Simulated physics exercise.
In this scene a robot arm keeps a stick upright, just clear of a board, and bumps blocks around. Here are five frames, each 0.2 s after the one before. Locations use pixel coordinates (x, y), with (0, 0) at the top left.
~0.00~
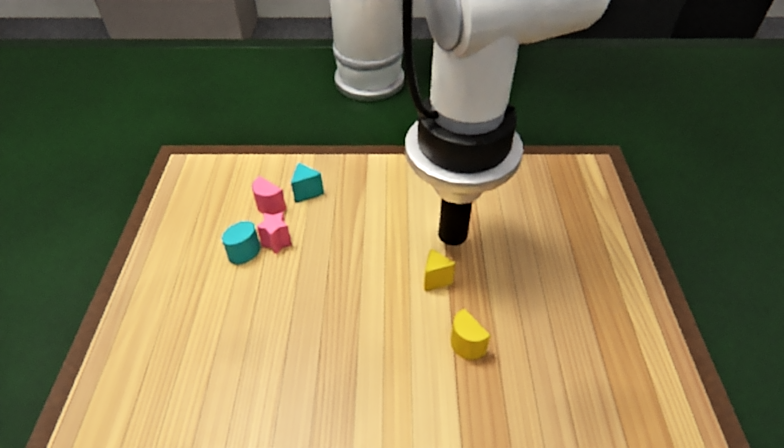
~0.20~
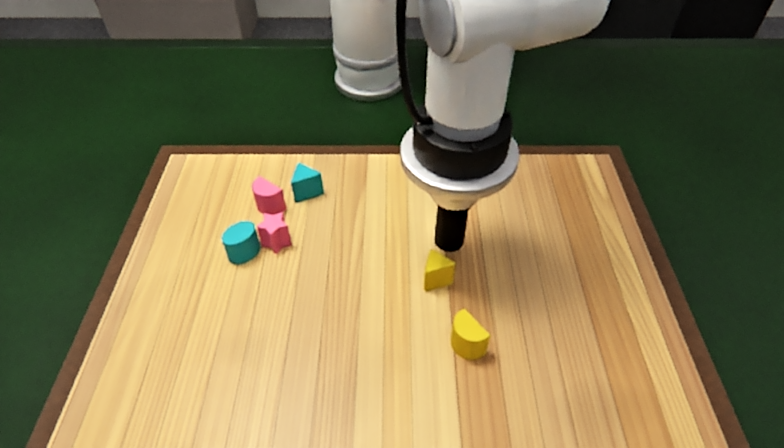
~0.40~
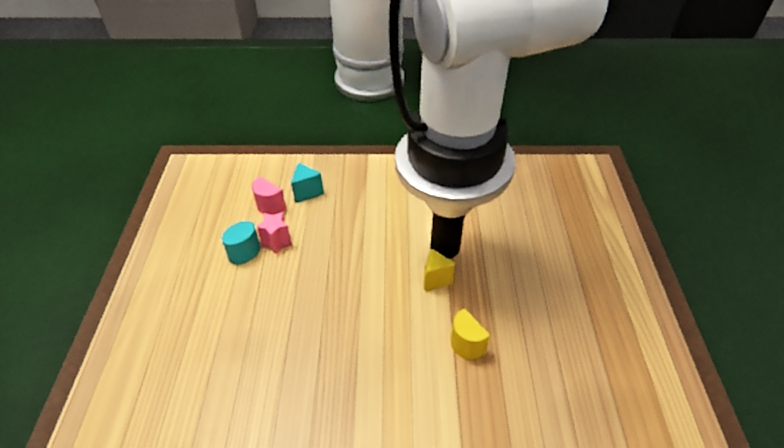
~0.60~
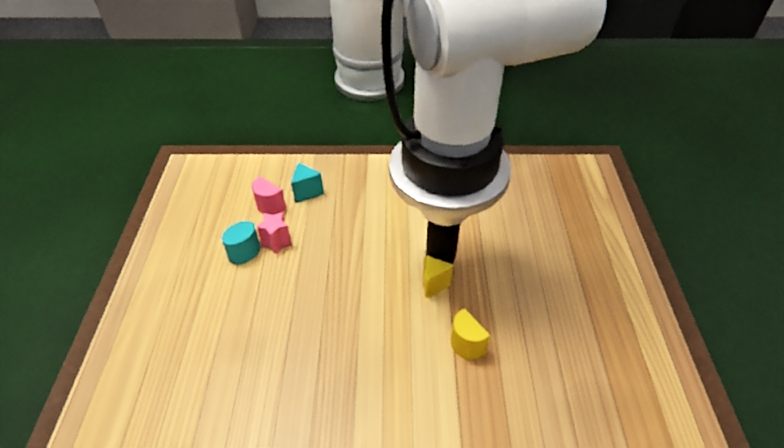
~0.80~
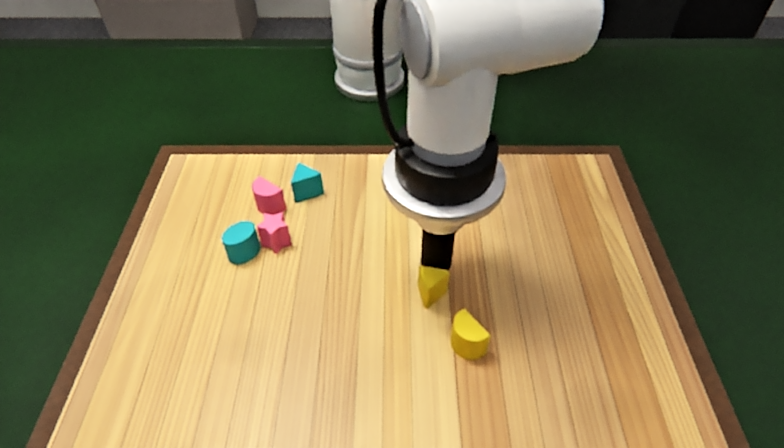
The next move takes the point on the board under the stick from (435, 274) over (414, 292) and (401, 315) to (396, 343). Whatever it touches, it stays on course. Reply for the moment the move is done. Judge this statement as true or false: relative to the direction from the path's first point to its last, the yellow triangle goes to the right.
That is false.
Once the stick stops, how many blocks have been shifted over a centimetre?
Count: 1.
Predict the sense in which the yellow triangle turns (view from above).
I'd predict that, seen from above, the yellow triangle rotates counter-clockwise.
Halfway along, stick (407, 292); yellow triangle (417, 305), turned 45° anticlockwise.
At the end, stick (396, 332); yellow triangle (423, 335), turned 85° anticlockwise; yellow half-round block in place.
